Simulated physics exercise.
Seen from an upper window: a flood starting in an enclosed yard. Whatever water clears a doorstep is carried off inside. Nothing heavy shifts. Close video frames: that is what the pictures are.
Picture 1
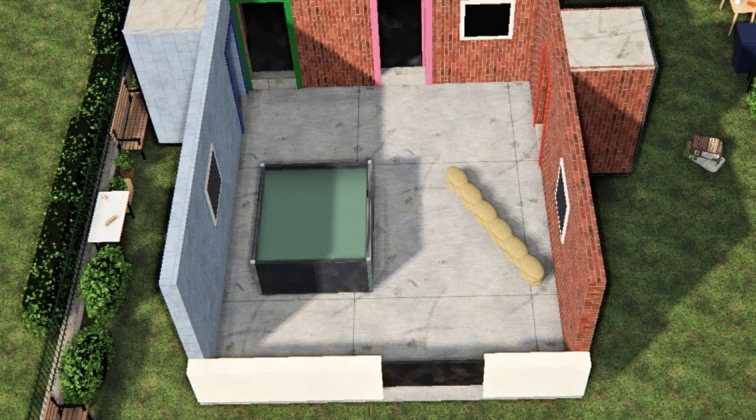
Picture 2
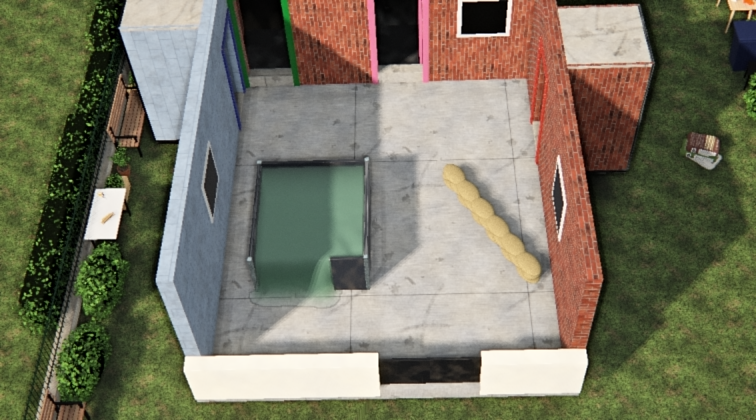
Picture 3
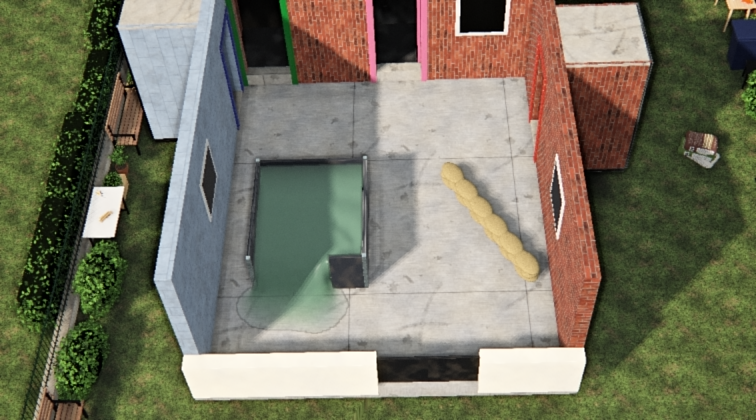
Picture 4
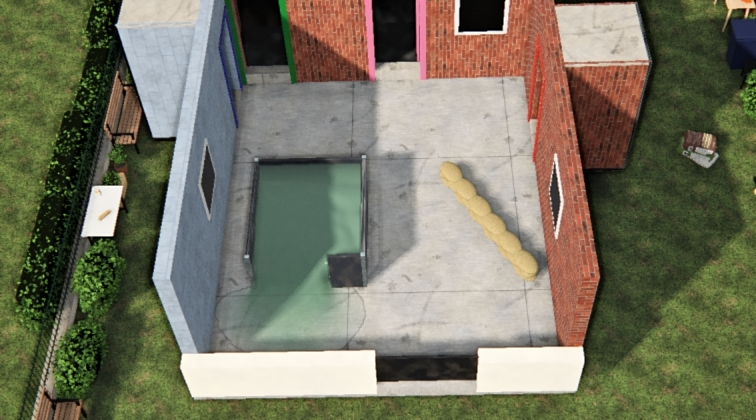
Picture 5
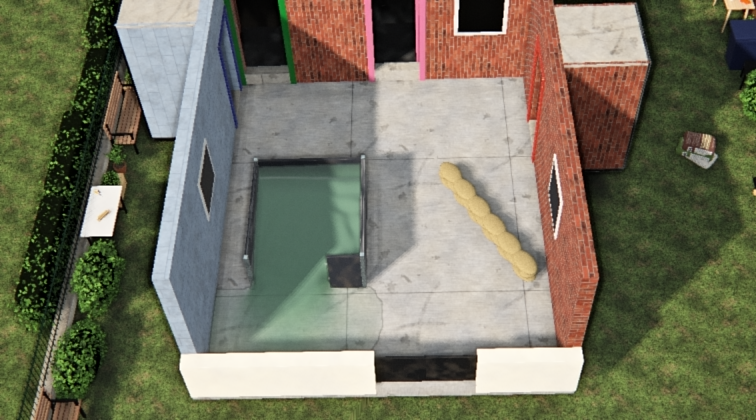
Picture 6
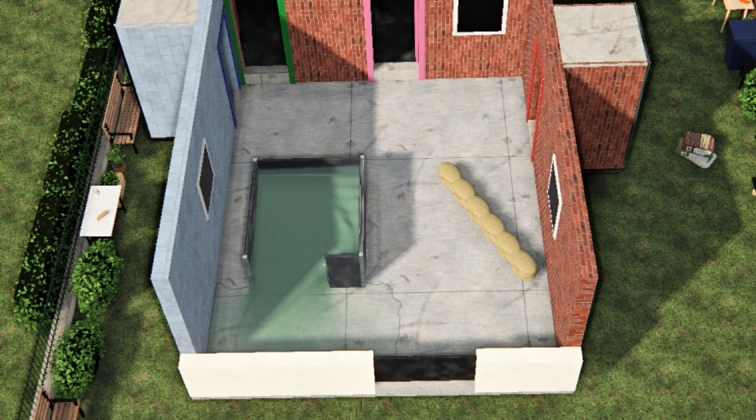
A walled yard held a dark-sided tank of still green water beside a lumpy tan barrier; then part of the tank's front opened, and water poured out, spreading across the concrete toward the low white wall.
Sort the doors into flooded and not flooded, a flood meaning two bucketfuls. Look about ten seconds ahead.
Sorted: Blue door - flooded; green door - not flooded; pink door - not flooded; red door - not flooded.
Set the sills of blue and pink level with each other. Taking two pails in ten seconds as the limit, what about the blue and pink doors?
Blue: Falls short; pink: Exceeds the limit.
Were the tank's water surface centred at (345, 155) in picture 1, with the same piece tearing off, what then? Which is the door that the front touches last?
The pink-painted one, that's the one.
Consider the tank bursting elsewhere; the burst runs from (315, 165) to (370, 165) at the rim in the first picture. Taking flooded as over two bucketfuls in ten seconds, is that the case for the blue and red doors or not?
Looking at both, the blue one exceeds the mark while the red one exceeds the mark.
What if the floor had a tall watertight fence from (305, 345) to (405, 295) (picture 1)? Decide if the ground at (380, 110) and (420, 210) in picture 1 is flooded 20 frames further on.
Taking the points in order, the first is high and dry and the second is inundated.
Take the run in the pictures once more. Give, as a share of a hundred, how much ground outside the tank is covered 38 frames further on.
Around 90 percent.
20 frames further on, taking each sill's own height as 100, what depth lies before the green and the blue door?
The first sits near 90 in a hundred and the second near 110 in a hundred.
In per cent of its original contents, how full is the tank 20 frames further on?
I'd put it near 28 per cent.
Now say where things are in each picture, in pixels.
Still water in the open tank at (314, 214), in the first picture.
Water pours out at (295, 280) and has run to (252, 294), in the second picture.
Water pours out at (293, 278) and has run to (242, 310), in the third picture.
The front is at a hidden place, out from the gap at (292, 278), in the fourth picture.
Water pours out at (292, 279) and has run to a hidden place, in the fifth picture.
Water pours out at (291, 279) and has run to a hidden place, in the sixth picture.
A moment on, water covers 15 % of the floor; the blue door not reached, the green door not reached, the pink door not reached, the red door not reached.
Next, water covers 30 % of the floor; the blue door not reached, the green door not reached, the pink door not reached, the red door not reached.
Then, water covers 55 % of the floor; the blue door wet at the sill, nothing in, the green door wet at the sill, nothing in, the pink door not reached, the red door not reached.
Later, water covers 90 % of the floor; the blue door over two buckets in, the green door under two buckets in, the pink door wet at the sill, nothing in, the red door wet at the sill, nothing in.
In the end, water covers 95 % of the floor; the blue door far over two buckets in, the green door under two buckets in, the pink door wet at the sill, nothing in, the red door wet at the sill, nothing in.
